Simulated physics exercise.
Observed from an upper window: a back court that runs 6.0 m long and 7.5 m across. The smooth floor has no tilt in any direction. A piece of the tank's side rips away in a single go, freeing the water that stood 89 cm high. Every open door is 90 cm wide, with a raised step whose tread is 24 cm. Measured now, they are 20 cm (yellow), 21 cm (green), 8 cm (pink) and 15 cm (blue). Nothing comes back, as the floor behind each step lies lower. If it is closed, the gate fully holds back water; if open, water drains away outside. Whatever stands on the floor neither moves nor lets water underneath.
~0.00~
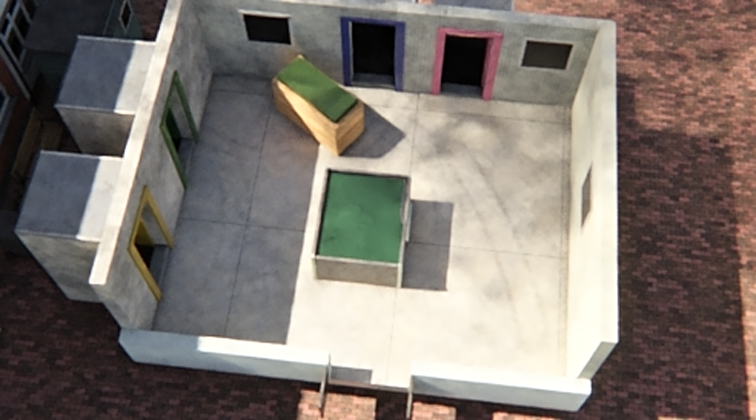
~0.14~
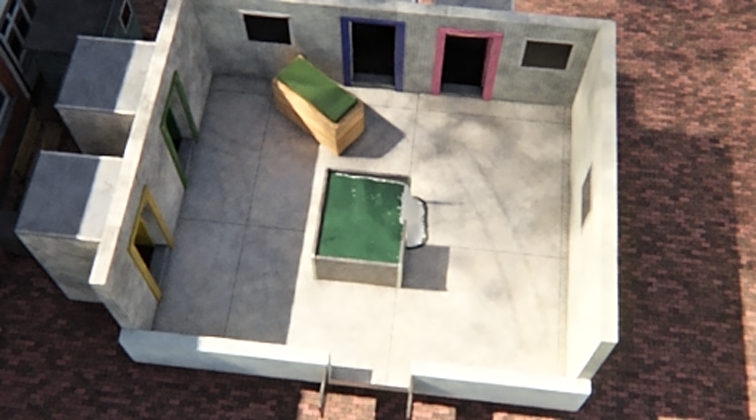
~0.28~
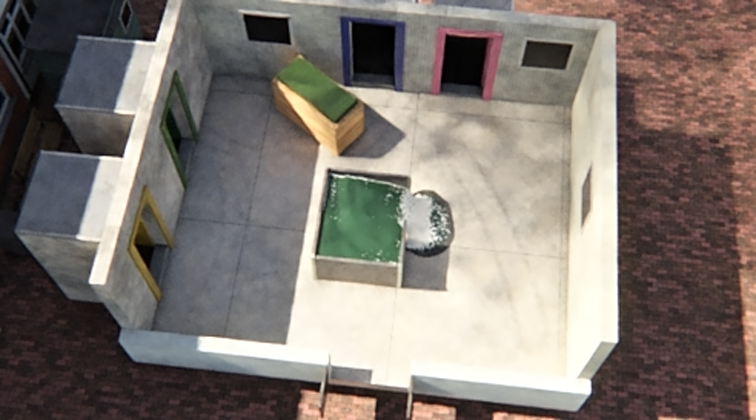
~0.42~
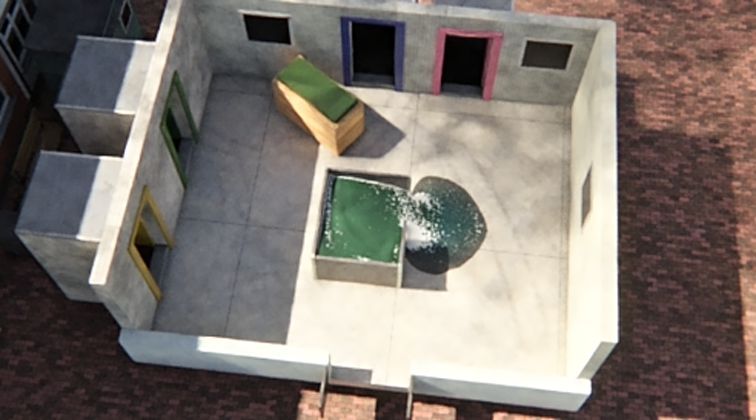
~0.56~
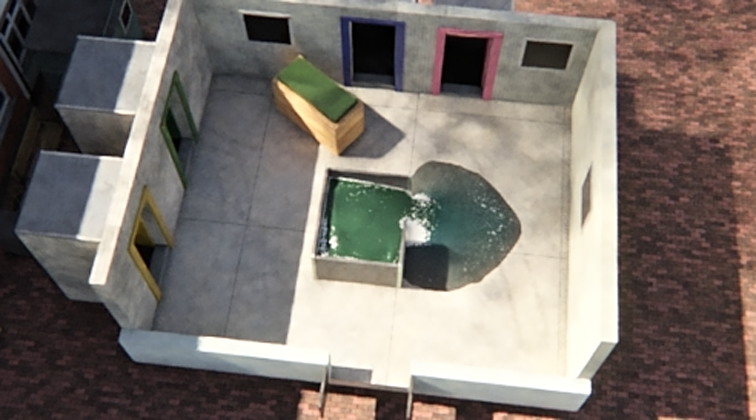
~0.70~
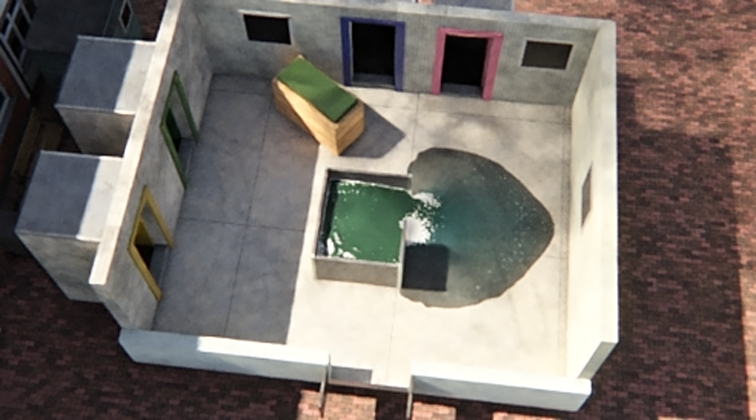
A walled courtyard with colored doorways held a square tank of green water, whose right side suddenly broke open, and the water gushed out and spread rightward across the pale floor in a widening dark pool.
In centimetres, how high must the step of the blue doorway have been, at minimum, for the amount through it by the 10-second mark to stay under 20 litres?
It must have been at least 10.5 cm high.
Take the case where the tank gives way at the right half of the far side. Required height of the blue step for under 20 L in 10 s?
Then roughly 34 cm.
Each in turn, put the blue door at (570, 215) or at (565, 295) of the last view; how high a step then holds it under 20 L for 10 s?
In turn: Roughly 26 cm, roughly 18 cm.
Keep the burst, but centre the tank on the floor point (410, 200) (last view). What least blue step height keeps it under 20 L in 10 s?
Then roughly 12.5 cm.
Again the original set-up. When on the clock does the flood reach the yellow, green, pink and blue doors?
Arrives: Yellow 6.5 s / green 8.0 s / pink 1.8 s / blue 3.8 s.
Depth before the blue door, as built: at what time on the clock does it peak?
Around 7.0 s, give or take.
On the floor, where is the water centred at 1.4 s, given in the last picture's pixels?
At about (419, 231).
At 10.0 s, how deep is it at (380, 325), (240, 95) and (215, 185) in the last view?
In that order: 4, 1 and 5 cm.
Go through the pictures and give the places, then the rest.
The tank at (362, 218) is whole and still, 89 cm deep; the blue door at (373, 59) is dry, in the first frame.
Water pours out at (405, 213) and has run 0.4 m, to (424, 240); about 11 cm deep outside, 89 cm at the back, in the second frame.
Water pours out at (405, 215) and has run 0.9 m, to (450, 237); about 13 cm deep outside, 87 cm at the back, in the third frame.
The front is at (482, 234), 1.5 m from the gap at (405, 216); 2.1 m2 of floor is wet, 78 cm left at the back, in the fourth frame.
The front is at (517, 232), 2.1 m from the gap at (405, 216); 4.1 m2 of floor is wet, 76 cm left at the back, in the fifth frame.
Water pours out at (405, 216) and has run 2.7 m, to (548, 236); about 5 cm deep outside, 75 cm at the back; the blue door at (373, 59), 3.2 m from the gap, is still 2.0 m from the nearest water, in the sixth frame.
After 1.4 s water covers 30 % of the floor, deepest (40 cm) near (414, 219); it has not reached the blue door.
After 3.0 s water covers 35 % of the floor, deepest (27 cm) near (566, 146); it has not reached the blue door.
After 10.0 s water covers 95 % of the floor, deepest (10 cm) near (371, 190); 9 cm at the blue door, 3 litres in over its 15 cm step.
At the blue door as built, the water arrived by 3.8 s and peaked near 17 cm at 6.8 s.
With a step of 9 cm, 31 litres would have come in within the 10 s; with 12 cm, 11 litres. So under 20 litres takes about 10.5 cm.
